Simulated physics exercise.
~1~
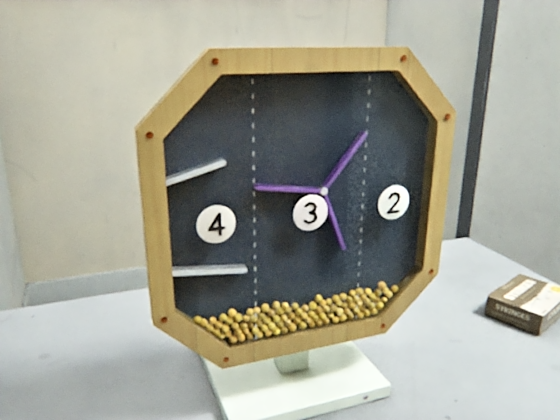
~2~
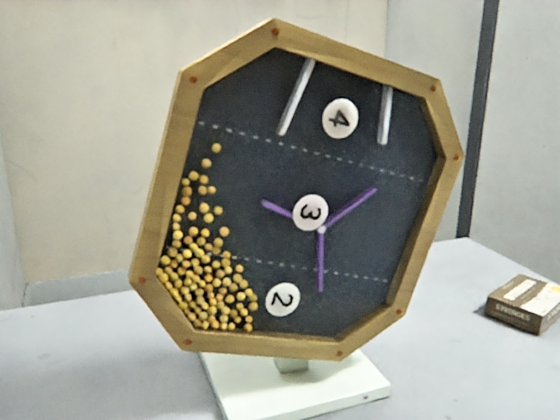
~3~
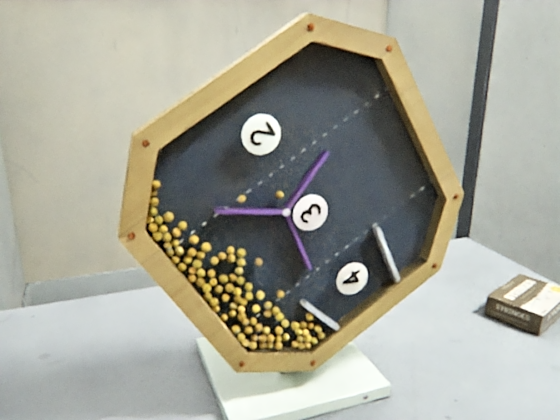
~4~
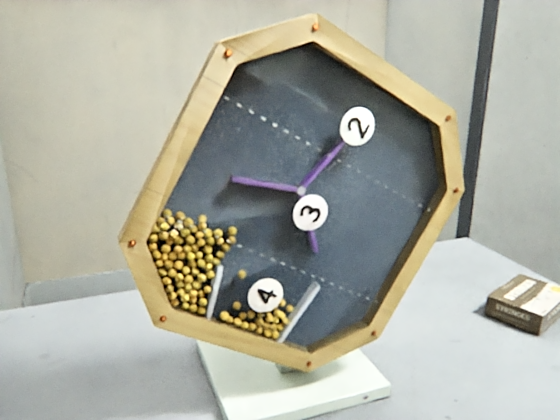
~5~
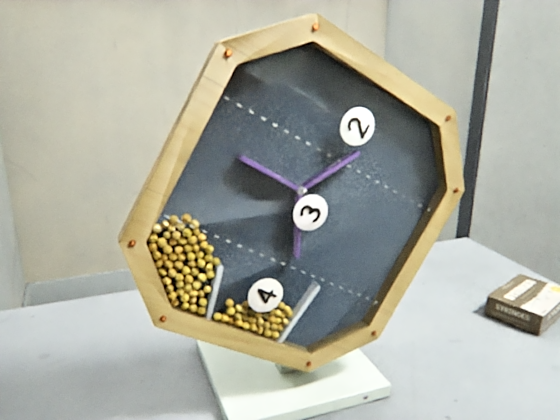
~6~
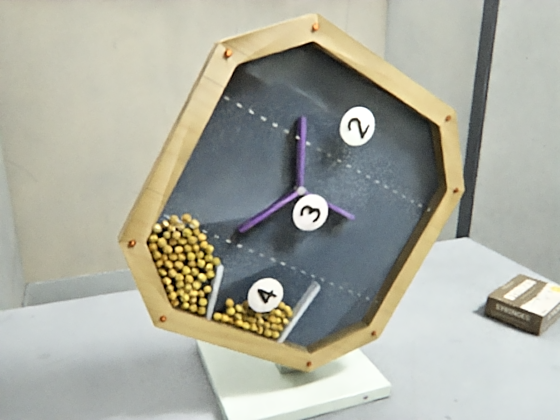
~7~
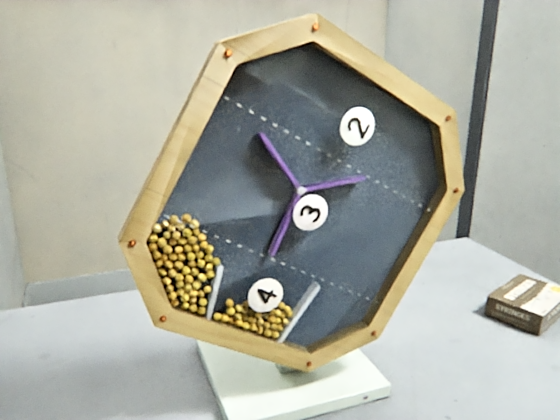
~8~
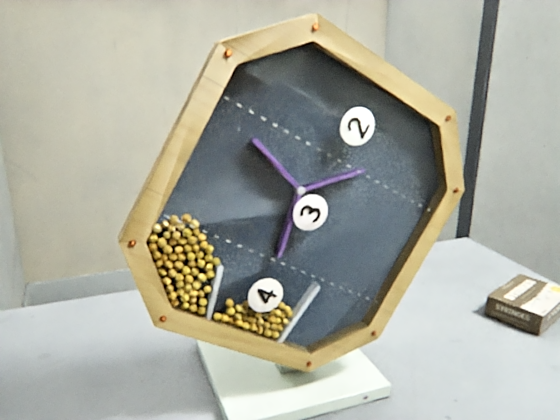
An eight-sided wooden case of dried chickpeas swung clockwise on its stand, the chickpeas sliding and tumbling past a loose purple three-armed spinner, until it stopped tilted with a big heap at the lower left and a smaller pile between two pale strips.
